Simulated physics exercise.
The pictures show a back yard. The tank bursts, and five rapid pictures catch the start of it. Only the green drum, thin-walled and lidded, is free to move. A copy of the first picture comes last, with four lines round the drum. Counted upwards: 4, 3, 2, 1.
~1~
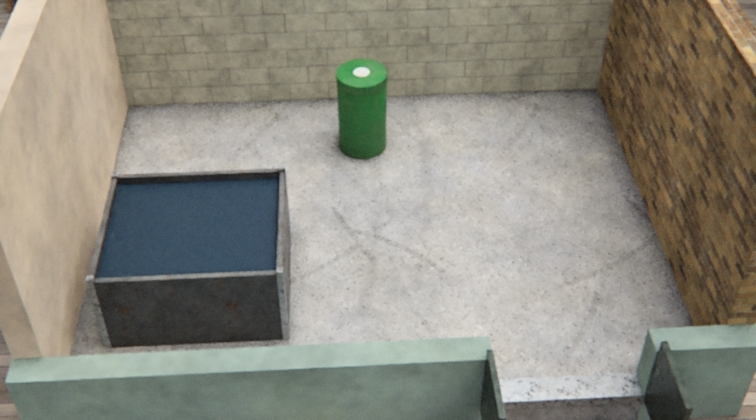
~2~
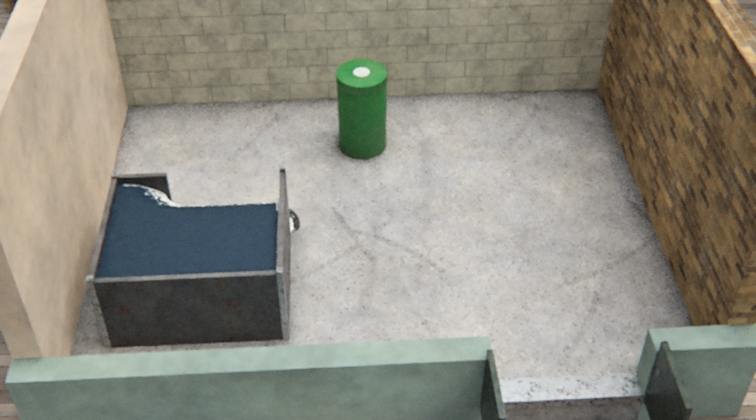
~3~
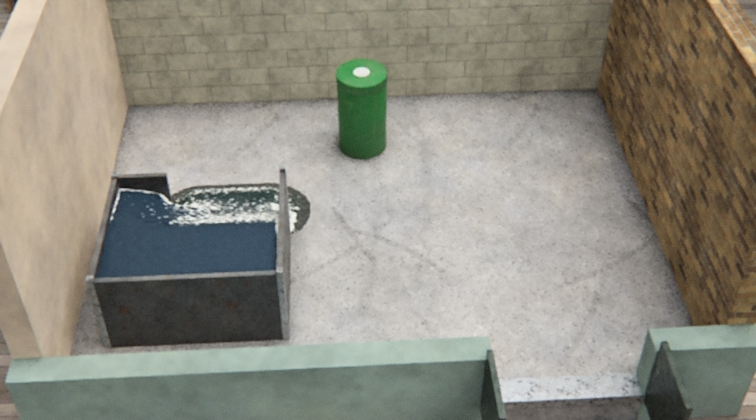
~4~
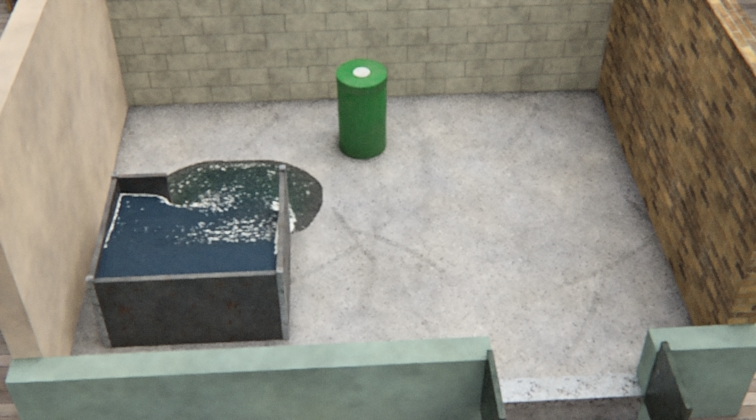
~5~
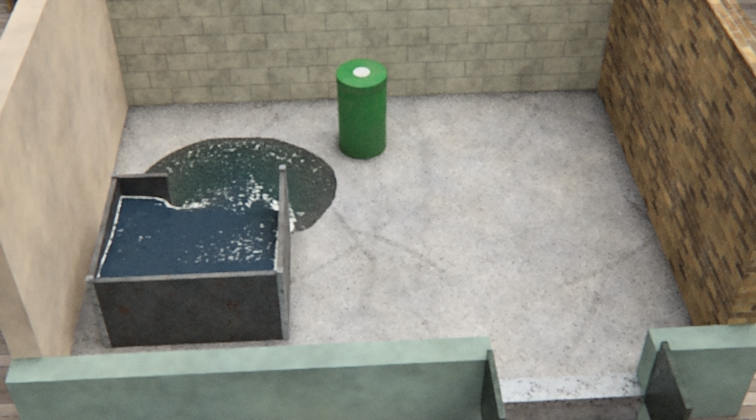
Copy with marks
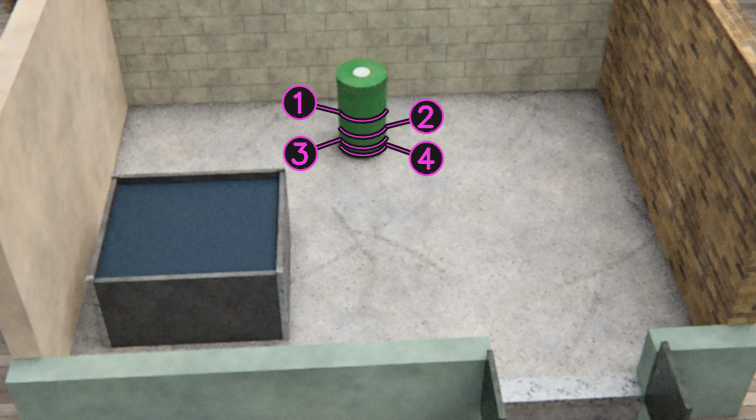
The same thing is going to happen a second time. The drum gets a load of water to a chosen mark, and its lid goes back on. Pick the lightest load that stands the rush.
Use line 2.
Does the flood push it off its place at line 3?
Yes, that goes wrong.
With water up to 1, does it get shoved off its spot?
No, not at all.
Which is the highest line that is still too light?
That is line 3.
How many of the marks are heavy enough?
Two of the four.
In magenta, 1 at (363, 121); 2 at (364, 137); 3 at (364, 148); 4 at (364, 155); from the bottom up 4, 3, 2, 1.
If 1 is chosen, it does not move.
If 2 is chosen, it does not move.
If 3 is chosen, it is pushed about twice its own width away.
If 4 is chosen, it is pushed about 6 times its own width away.
